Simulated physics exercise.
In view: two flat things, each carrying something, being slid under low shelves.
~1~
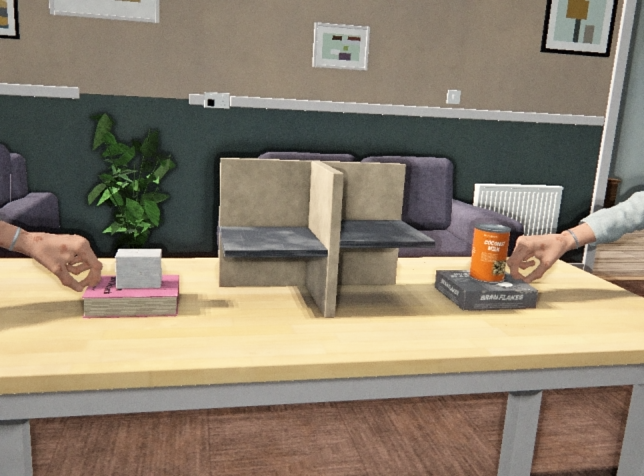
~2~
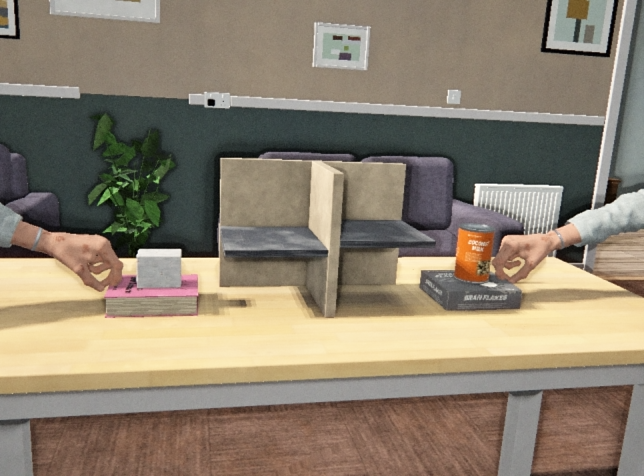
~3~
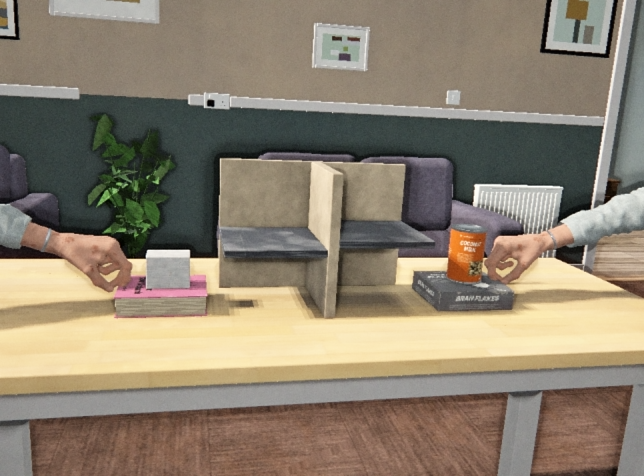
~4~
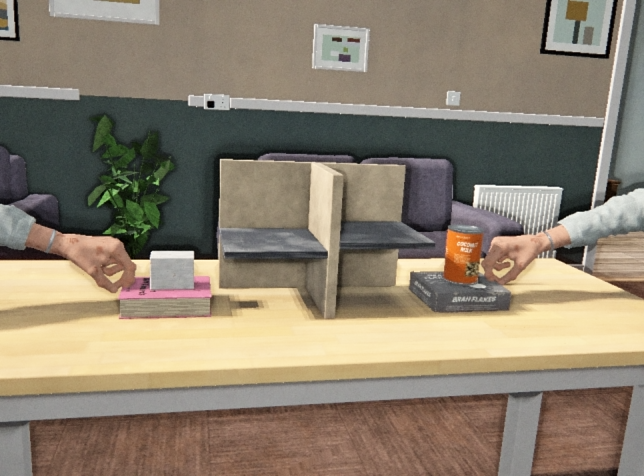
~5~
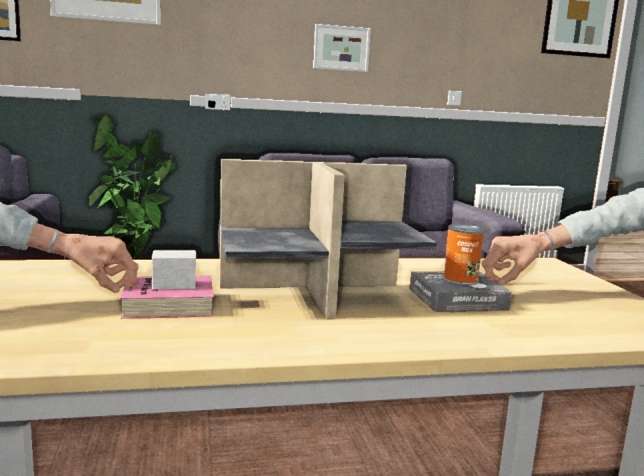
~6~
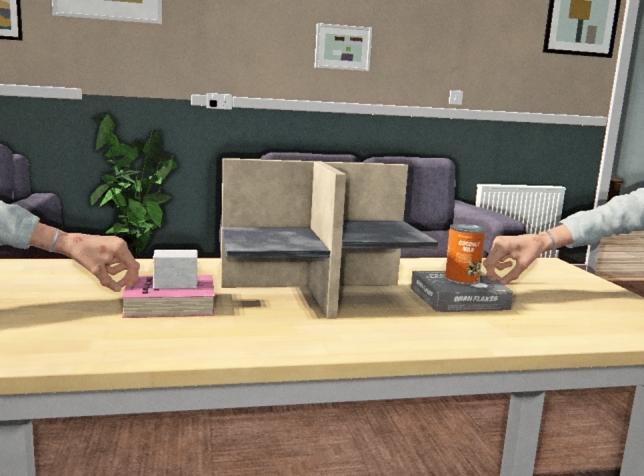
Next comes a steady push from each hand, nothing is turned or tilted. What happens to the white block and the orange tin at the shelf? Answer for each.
The white block rides in untouched and the orange tin gets scraped off its spot.
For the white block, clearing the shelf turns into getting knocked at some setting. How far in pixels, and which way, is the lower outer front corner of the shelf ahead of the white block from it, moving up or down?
Some 8 pixels, down.
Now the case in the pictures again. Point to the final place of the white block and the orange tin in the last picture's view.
First (269, 269), then (461, 283).
Then, 1.28 s past the last view, white block riding along near (240, 269); orange tin pushed back on its carrier near (435, 254).
Then, 1.80 s past the last view, white block riding along near (269, 269); orange tin leaning 37° off how it started near (432, 258).
Finally, the white block passes below, near (269, 269); the orange tin is knocked back, near (461, 283).
